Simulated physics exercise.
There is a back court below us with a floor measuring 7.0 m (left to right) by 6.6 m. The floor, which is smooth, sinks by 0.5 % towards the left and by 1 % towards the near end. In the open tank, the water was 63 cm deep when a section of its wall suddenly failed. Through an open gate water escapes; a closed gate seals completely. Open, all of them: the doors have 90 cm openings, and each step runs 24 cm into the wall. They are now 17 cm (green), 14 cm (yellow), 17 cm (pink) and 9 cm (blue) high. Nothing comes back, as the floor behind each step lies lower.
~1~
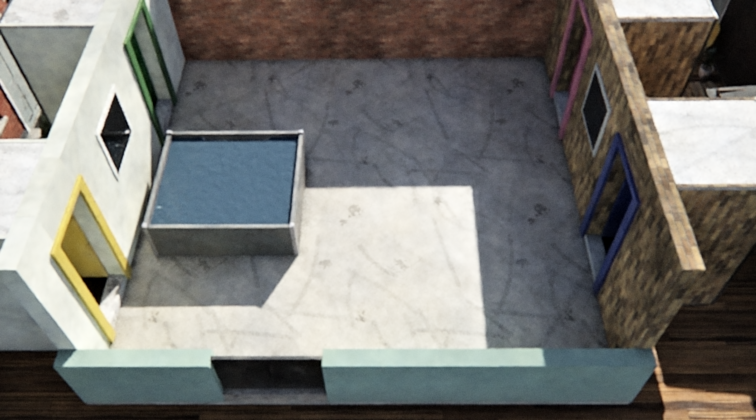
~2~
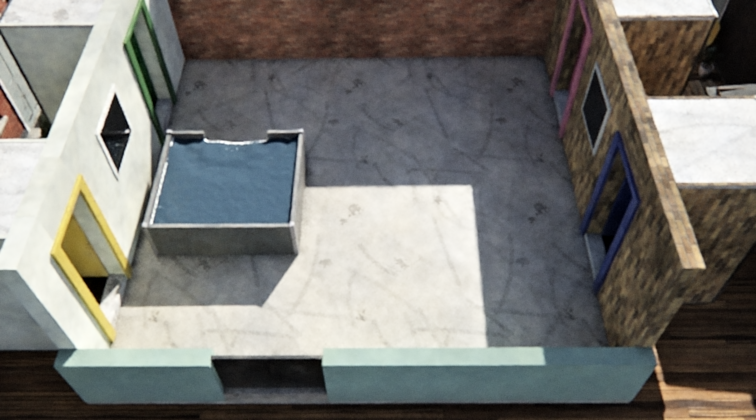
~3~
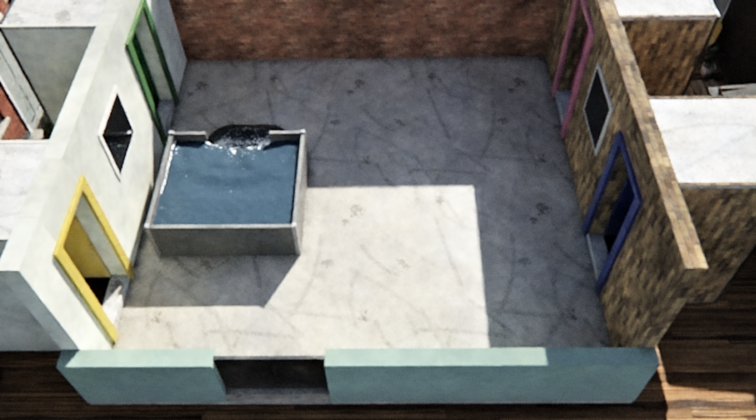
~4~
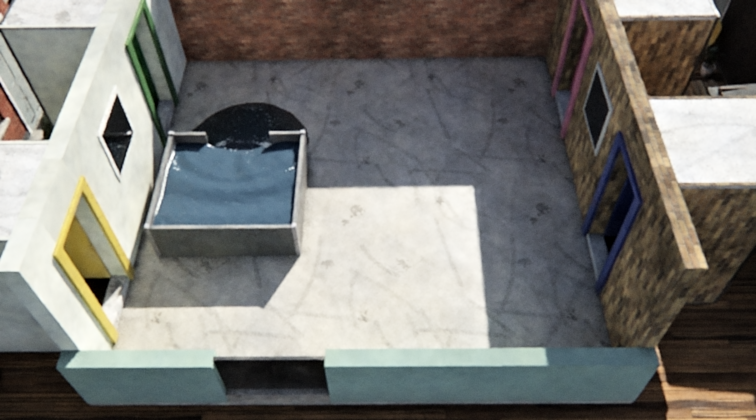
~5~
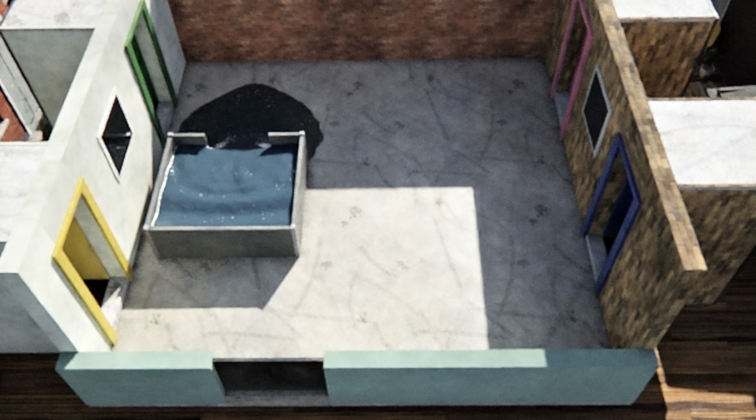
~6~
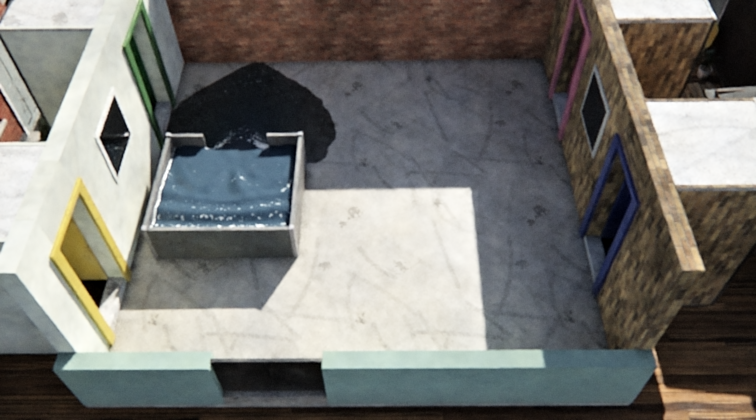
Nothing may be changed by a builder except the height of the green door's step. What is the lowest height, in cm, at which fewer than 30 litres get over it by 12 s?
12.5 cm.
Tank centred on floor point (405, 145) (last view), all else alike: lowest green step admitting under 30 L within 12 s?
Then roughly 10.0 cm.
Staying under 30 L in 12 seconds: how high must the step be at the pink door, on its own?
Pink door, minimum about 8.0 cm.
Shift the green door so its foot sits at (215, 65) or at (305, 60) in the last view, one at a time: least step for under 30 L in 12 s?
Roughly 23 cm, then roughly 18 cm.
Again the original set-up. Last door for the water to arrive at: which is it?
Door: Blue.
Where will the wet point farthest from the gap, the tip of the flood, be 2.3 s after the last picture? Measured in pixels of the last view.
Front tip: Approx. (536, 62) px.
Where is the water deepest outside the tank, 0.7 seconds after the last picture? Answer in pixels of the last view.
Around (184, 66).
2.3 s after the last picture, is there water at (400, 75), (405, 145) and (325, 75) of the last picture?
Status: Submerged / clear / submerged.
Then, 0.7 s after the last picture water covers 20 % of the floor, deepest (44 cm) near (184, 66); 9 cm at the green door, 0 litres in over its 17 cm step.
Then, 2.3 s after the last picture water covers 30 % of the floor, deepest (24 cm) near (223, 105); 15 cm at the green door, 0 litres in over its 17 cm step.
Then, 11.3 s after the last picture water covers 95 % of the floor, deepest (12 cm) near (220, 380); 7 cm at the green door, 5 litres in over its 17 cm step.
At the green door as built, the water peaked near 18 cm, 3.5 s after the last picture.
With a step of 11 cm, 45 litres would have come in within the 12 s; with 15 cm, 12 litres. So under 30 litres takes about 12.5 cm.
